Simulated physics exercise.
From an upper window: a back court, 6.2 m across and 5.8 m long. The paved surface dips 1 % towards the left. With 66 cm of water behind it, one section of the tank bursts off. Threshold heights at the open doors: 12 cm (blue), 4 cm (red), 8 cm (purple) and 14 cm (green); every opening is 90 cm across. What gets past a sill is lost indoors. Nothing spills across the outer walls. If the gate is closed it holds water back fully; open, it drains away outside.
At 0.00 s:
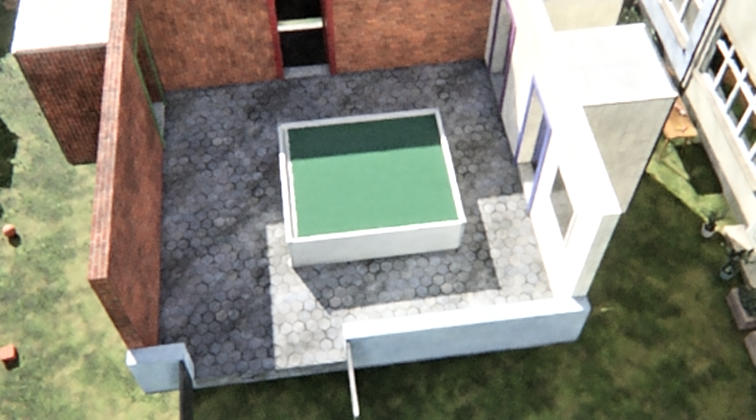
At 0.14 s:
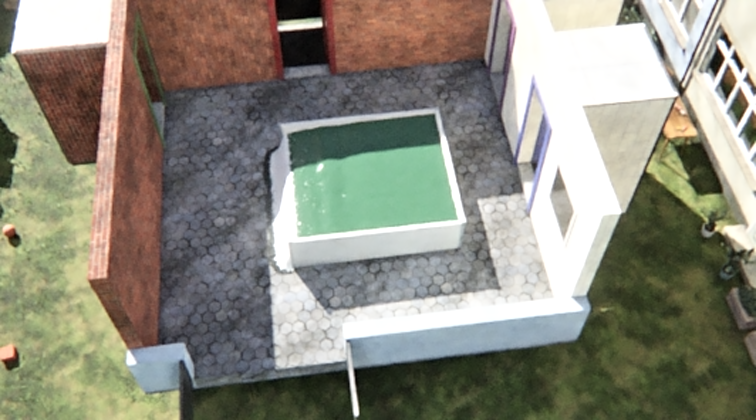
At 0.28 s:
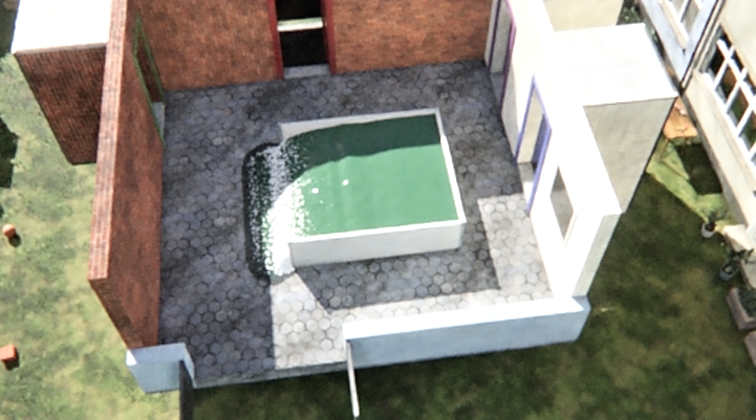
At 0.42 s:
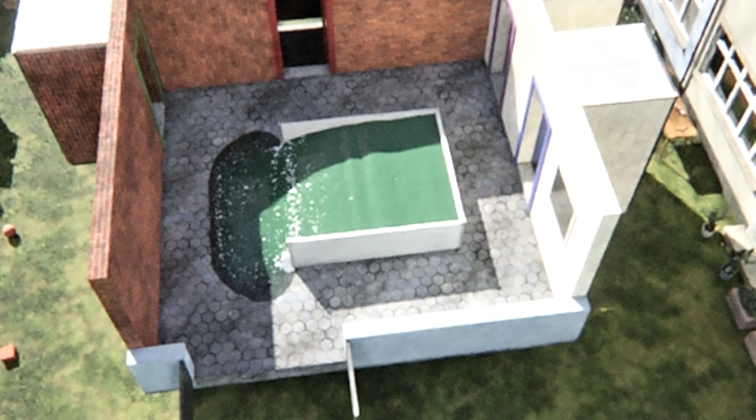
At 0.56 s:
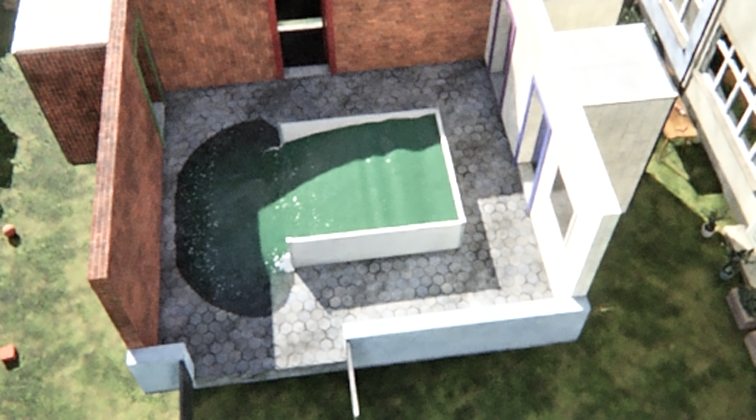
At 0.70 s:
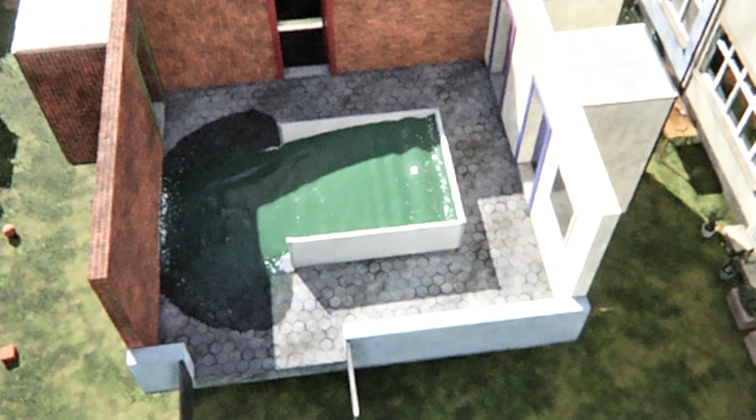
A walled courtyard holds a tank whose left side opens, and green water spreads leftward across the paving.
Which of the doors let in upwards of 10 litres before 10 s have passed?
Within that time: At the blue door it does not reach the limit; at the red door it goes over the limit; at the purple door it exceeds the limit; at the green door it exceeds the limit.
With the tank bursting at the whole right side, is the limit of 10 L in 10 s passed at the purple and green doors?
Then: Purple over, green past it.
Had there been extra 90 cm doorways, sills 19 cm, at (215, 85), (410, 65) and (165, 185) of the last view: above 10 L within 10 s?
In that order: Over, not over, above.
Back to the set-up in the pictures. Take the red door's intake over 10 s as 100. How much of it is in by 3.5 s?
Some 0 per cent by then.
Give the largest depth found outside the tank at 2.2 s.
Up to some 54 cm.
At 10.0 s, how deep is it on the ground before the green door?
Some 9.5 cm.
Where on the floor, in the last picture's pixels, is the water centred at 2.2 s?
At about (269, 208).
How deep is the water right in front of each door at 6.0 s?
Depths in cm: Blue 4, red 8, purple 19, green 18.
After 1.4 s water covers 35 % of the floor and is deepest (48 cm) near (173, 230); blue door not reached, red door not reached, purple door not reached, green door 18 cm at the sill, 0 L in.
After 2.2 s water covers 35 % of the floor and is deepest (54 cm) near (158, 369); blue door not reached, red door not reached, purple door not reached, green door 23 cm at the sill, 13 L in.
After 3.5 s water covers 65 % of the floor and is deepest (40 cm) near (165, 106); blue door not reached, red door 8 cm at the sill, 1 L in, purple door not reached, green door 26 cm at the sill, 73 L in.
After 6.0 s water covers 95 % of the floor and is deepest (20 cm) near (493, 107); blue door 4 cm at the sill, 0 L in, red door 8 cm at the sill, 27 L in, purple door 19 cm at the sill, 67 L in, green door 18 cm at the sill, 175 L in.
After 10.0 s water covers 100 % of the floor and is deepest (12 cm) near (521, 244); blue door 10 cm at the sill, 0 L in, red door 6 cm at the sill, 56 L in, purple door 9 cm at the sill, 148 L in, green door 9 cm at the sill, 183 L in.
